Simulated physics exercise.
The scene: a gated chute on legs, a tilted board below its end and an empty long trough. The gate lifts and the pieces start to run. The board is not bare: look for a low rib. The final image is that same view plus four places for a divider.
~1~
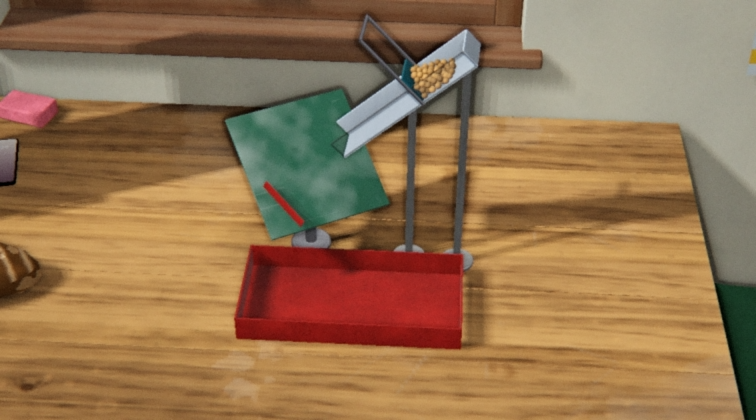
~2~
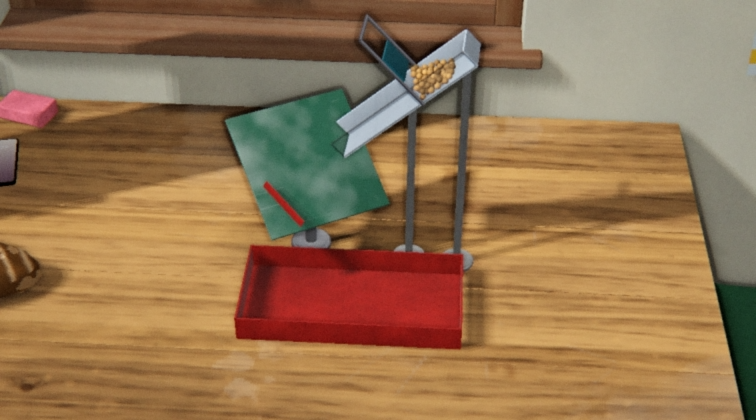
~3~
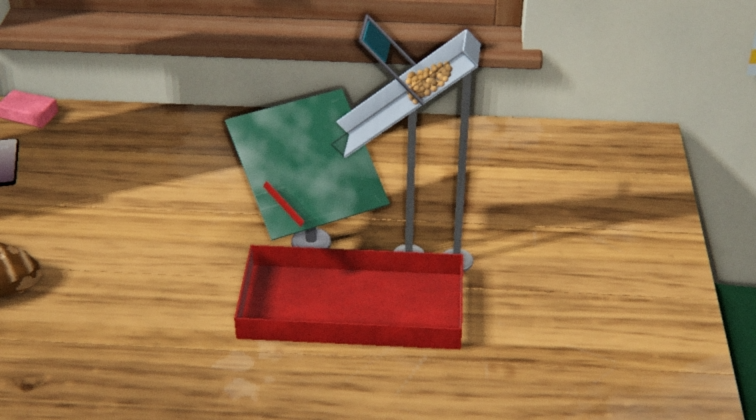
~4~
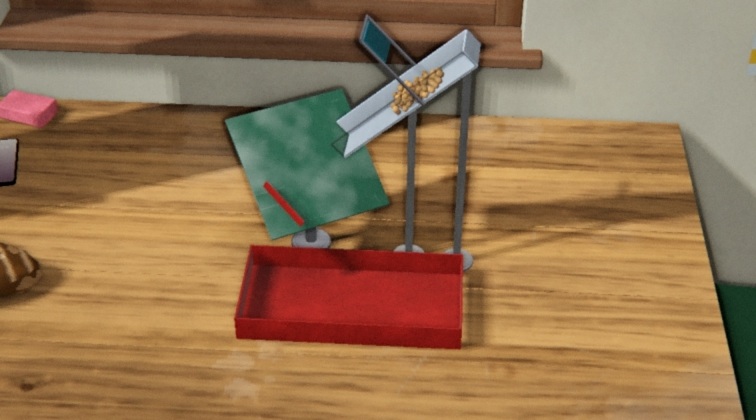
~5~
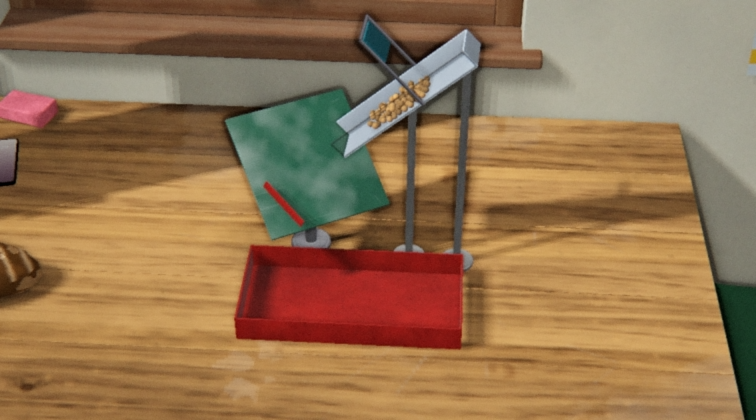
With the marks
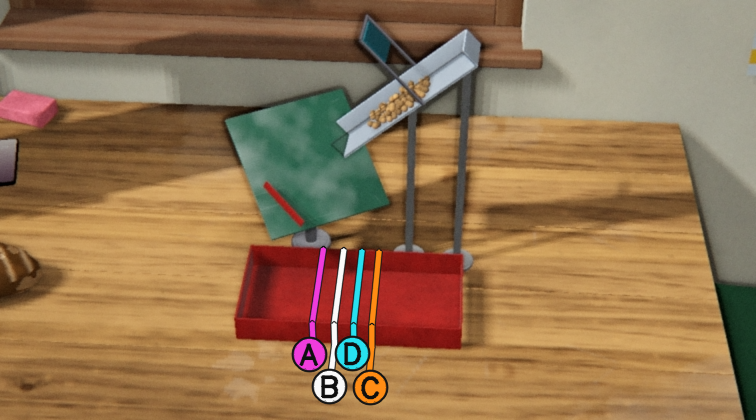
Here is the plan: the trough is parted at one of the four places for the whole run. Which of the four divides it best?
Use line B.
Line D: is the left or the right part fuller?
Left.
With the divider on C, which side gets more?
Left.
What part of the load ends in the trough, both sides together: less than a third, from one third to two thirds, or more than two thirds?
About that: More than two thirds.
On the marked copy, line A crosses the front rim at (312, 322); line B crosses the front rim at (334, 323); line C crosses the front rim at (371, 325); line D crosses the front rim at (353, 324).
If A is chosen, of what is caught, a small share on the left of the divider, all but a few on the right.
If B is chosen, of what is caught, close to half on the left of the divider, close to half on the right.
If C is chosen, of what is caught, all but a few on the left of the divider, a small share on the right.
If D is chosen, of what is caught, the bulk on the left of the divider, a small share on the right.
